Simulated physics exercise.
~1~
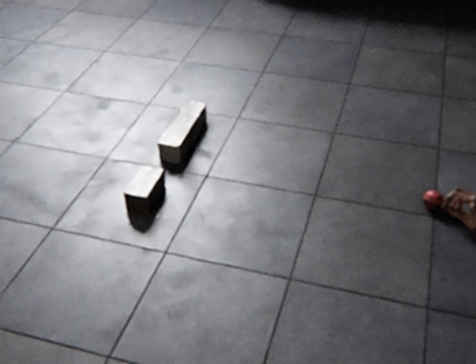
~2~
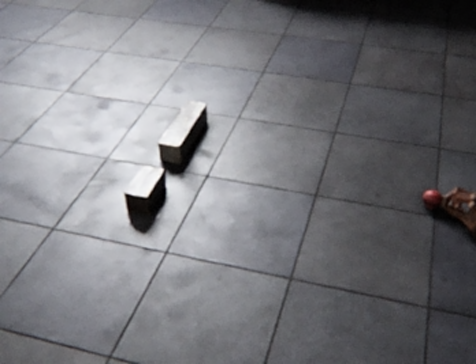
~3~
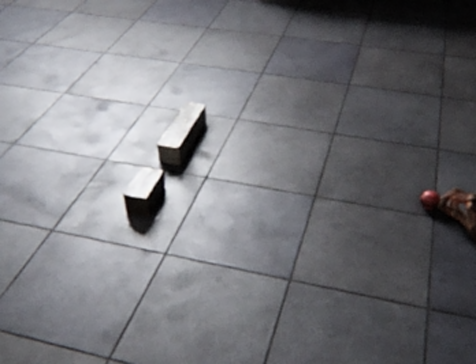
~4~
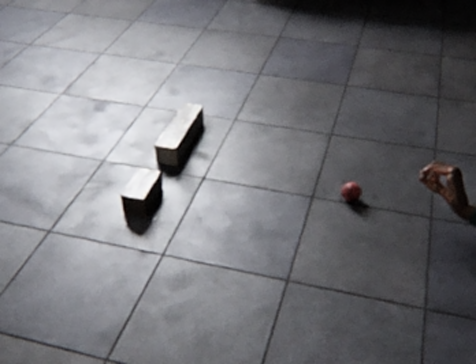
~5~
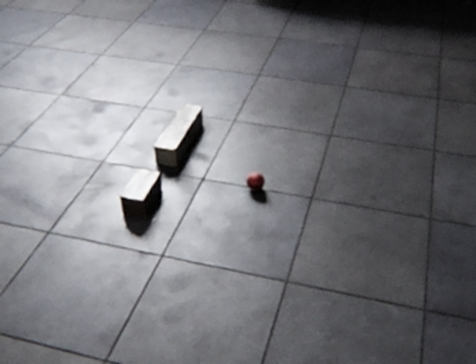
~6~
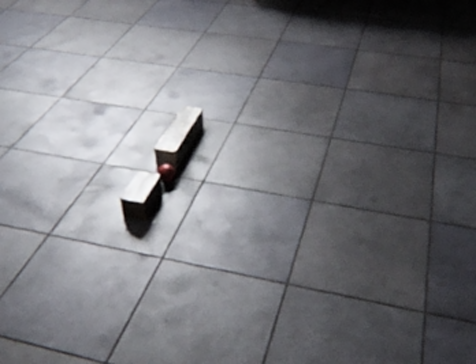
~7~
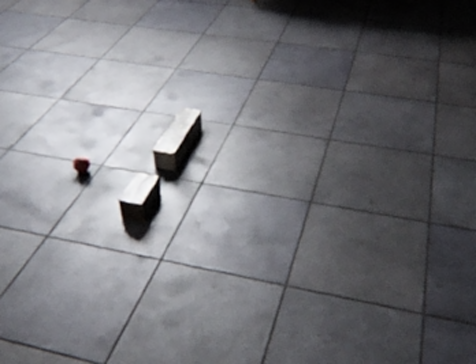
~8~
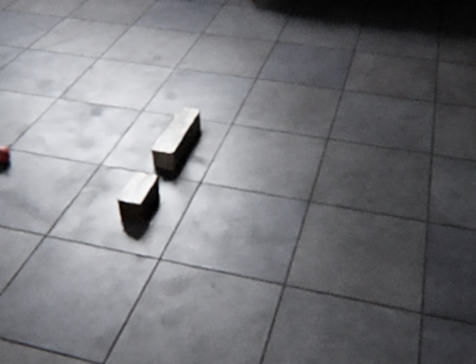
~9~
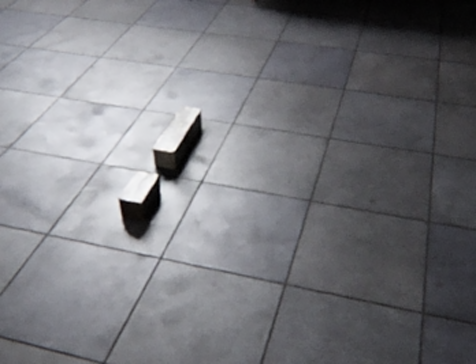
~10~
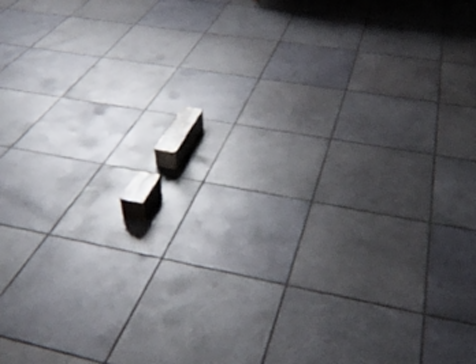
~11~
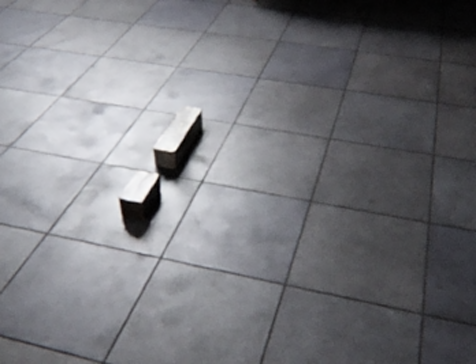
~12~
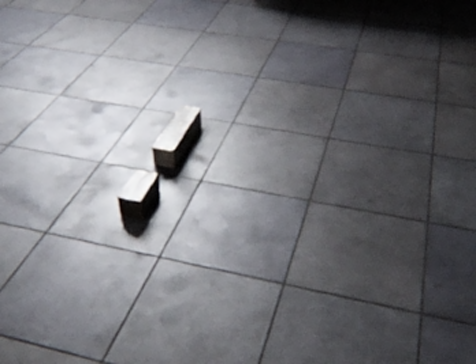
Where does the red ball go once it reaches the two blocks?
The red ball passes through the gap between the two blocks and keeps rolling left until it is out of view.
